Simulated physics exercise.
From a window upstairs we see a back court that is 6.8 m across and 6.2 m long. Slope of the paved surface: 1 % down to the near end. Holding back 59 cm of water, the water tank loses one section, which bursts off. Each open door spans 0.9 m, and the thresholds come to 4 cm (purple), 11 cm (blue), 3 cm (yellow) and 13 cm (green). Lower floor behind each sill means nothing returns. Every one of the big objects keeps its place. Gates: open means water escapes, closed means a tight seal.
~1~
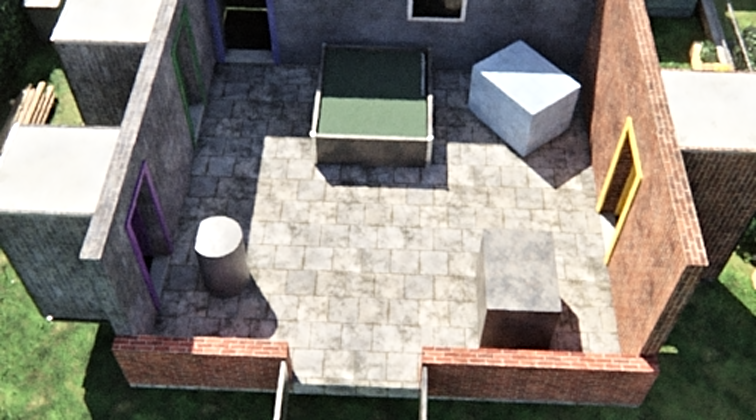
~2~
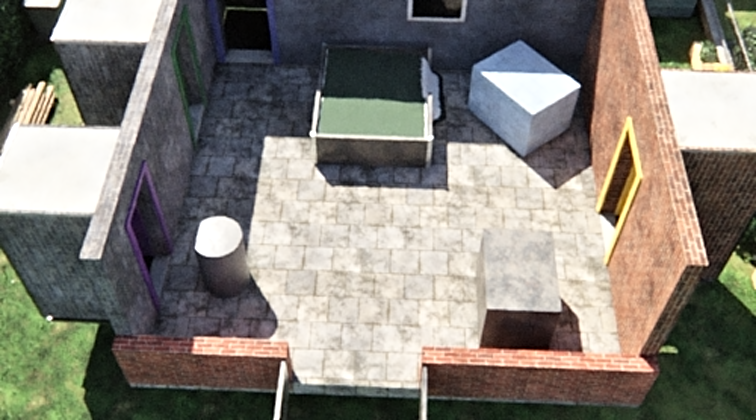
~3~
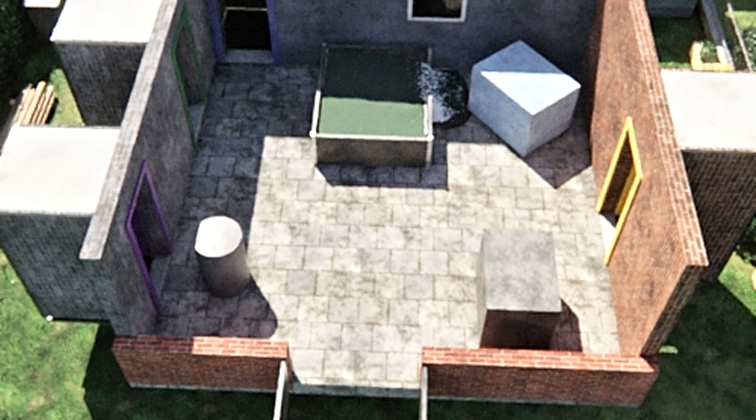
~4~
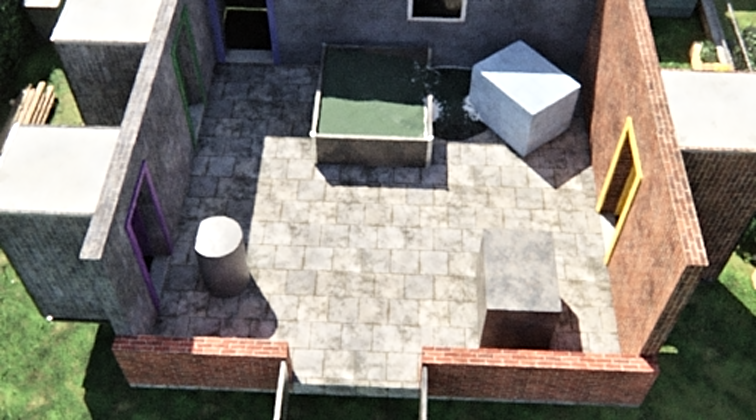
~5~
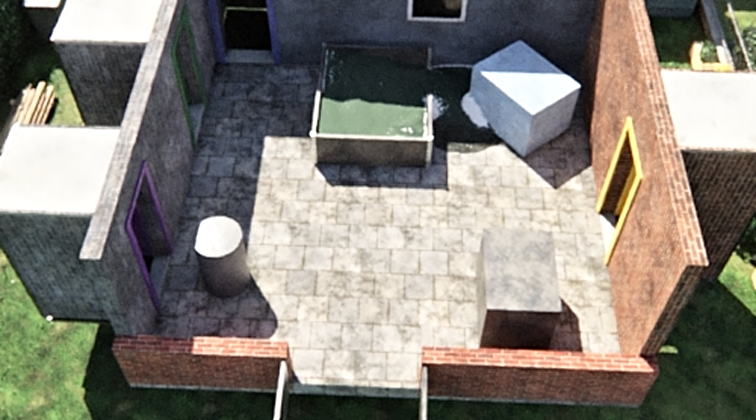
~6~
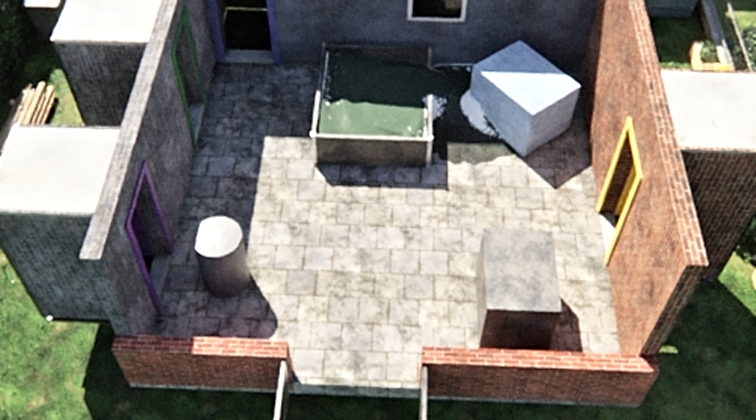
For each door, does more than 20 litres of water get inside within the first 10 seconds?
One by one: Purple door: Within the allowance; blue door: Within the allowance; yellow door: Beyond the allowance; green door: Within the allowance.
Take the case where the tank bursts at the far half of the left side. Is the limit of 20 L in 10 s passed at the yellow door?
Compared with the limit, yellow is less.
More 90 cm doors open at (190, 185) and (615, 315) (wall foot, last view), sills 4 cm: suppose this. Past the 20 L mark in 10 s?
The first door falls short and the second gets there.
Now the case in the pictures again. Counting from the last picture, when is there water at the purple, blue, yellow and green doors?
Purple 7.5 s, blue 2.4 s, yellow 1.2 s, green 3.4 s.
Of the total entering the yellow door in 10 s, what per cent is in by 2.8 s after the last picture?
About 5%.
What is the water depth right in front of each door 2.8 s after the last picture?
Depths: Purple door 0 cm, blue door 2 cm, yellow door 3 cm, green door 0 cm.
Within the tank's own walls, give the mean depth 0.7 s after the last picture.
The average depth is around 41 cm.
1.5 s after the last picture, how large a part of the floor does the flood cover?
30 %.
Then, 0.7 s after the last picture water covers 15 % of the floor and is deepest (52 cm) near (495, 89); purple door not reached, blue door not reached, yellow door not reached, green door not reached.
Then, 1.5 s after the last picture water covers 30 % of the floor and is deepest (44 cm) near (476, 102); purple door not reached, blue door not reached, yellow door 2 cm at the sill, 0 L in, green door not reached.
Then, 2.8 s after the last picture water covers 45 % of the floor and is deepest (27 cm) near (476, 102); purple door not reached, blue door 2 cm at the sill, 0 L in, yellow door 3 cm at the sill, 2 L in, green door not reached.
Then, 5.3 s after the last picture water covers 60 % of the floor and is deepest (20 cm) near (603, 380); purple door not reached, blue door 1 cm at the sill, 0 L in, yellow door 3 cm at the sill, 3 L in, green door 3 cm at the sill, 0 L in.
Then, 9.3 s after the last picture water covers 80 % of the floor and is deepest (14 cm) near (578, 379); purple door 7 cm at the sill, 5 L in, blue door 2 cm at the sill, 0 L in, yellow door 8 cm at the sill, 40 L in, green door 2 cm at the sill, 0 L in.
